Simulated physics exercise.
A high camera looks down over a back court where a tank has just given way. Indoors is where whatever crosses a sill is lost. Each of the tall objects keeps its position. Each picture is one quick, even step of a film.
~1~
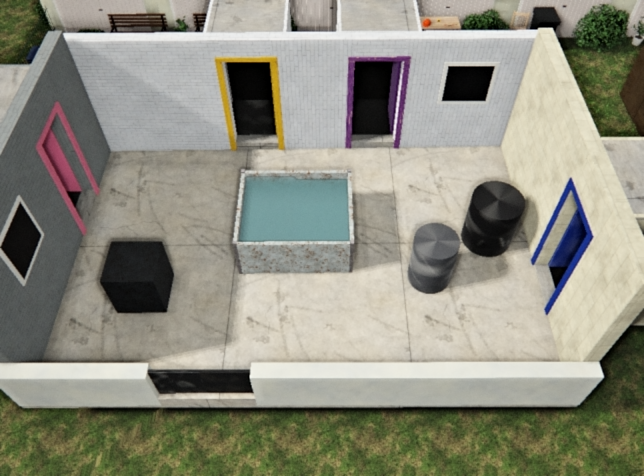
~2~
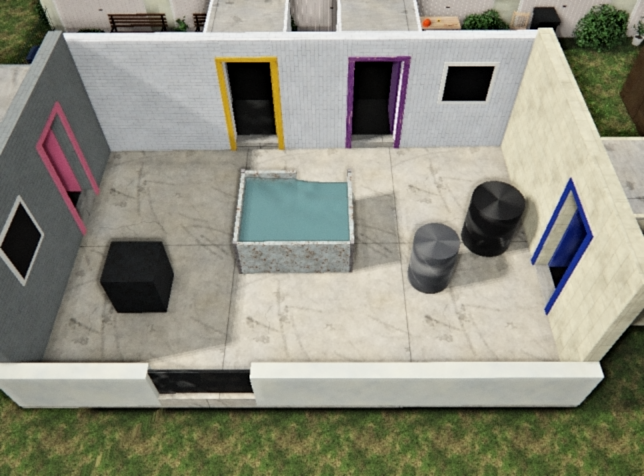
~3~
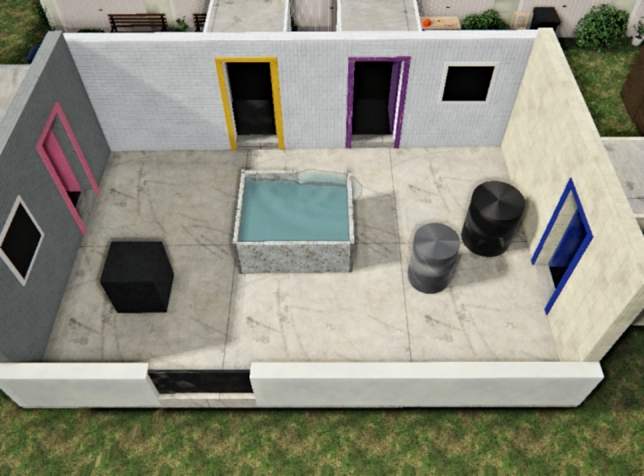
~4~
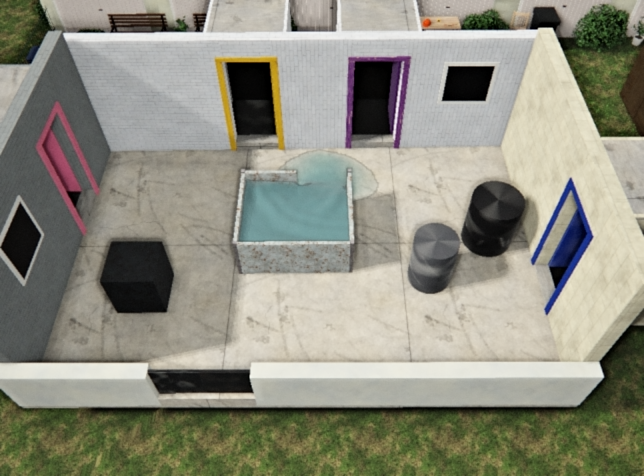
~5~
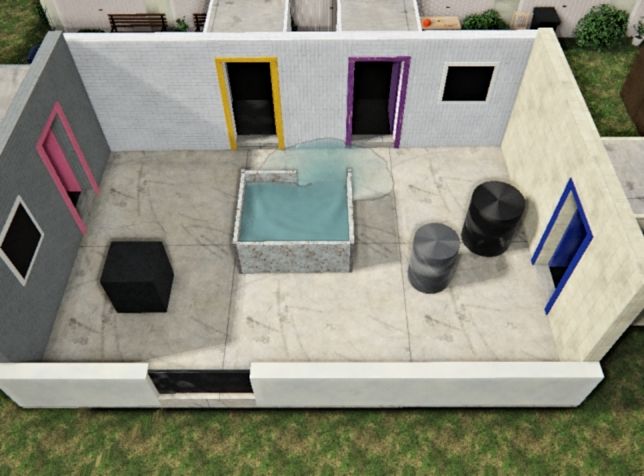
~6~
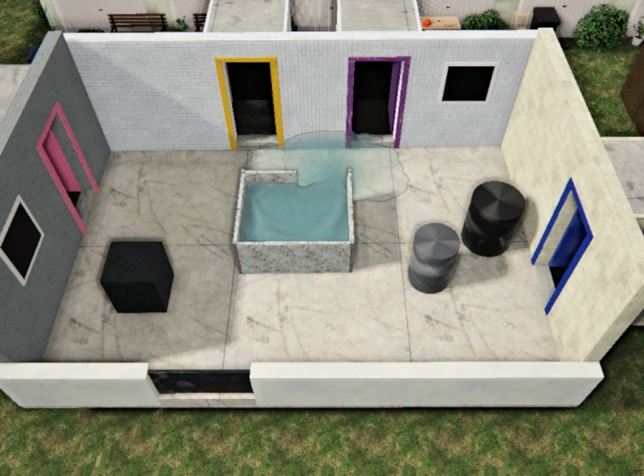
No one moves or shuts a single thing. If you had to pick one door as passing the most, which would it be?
I would pick the purple door.
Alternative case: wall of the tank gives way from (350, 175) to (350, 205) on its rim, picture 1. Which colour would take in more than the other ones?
I'd point to the one in blue.
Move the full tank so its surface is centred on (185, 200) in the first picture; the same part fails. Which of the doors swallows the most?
I'd say the one in yellow.
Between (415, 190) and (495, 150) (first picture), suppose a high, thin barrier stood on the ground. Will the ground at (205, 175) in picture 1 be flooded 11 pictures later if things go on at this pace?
It would be submerged.
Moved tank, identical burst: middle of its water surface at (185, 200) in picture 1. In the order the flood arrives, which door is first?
I say the yellow door.
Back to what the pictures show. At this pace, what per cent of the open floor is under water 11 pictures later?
About 30 in a hundred.
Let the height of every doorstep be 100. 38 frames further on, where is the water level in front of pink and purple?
I'd say around 50 and 70 in a hundred.
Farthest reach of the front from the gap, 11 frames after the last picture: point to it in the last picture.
Look around (111, 153).
A moment on, water covers 15 % of the floor; pink door not reached, yellow door wet at the sill, nothing in, blue door not reached, purple door some in.
Next, water covers 30 % of the floor; pink door not reached, yellow door wet at the sill, nothing in, blue door not reached, purple door a lot in.
Then, water covers 45 % of the floor; pink door wet at the sill, nothing in, yellow door a trickle in, blue door wet at the sill, nothing in, purple door a lot in.
Later, water covers 70 % of the floor; pink door wet at the sill, nothing in, yellow door a trickle in, blue door a trickle in, purple door a lot in.
In the end, water covers 95 % of the floor; pink door wet at the sill, nothing in, yellow door a trickle in, blue door a trickle in, purple door a lot in; the purple door has let in the most.
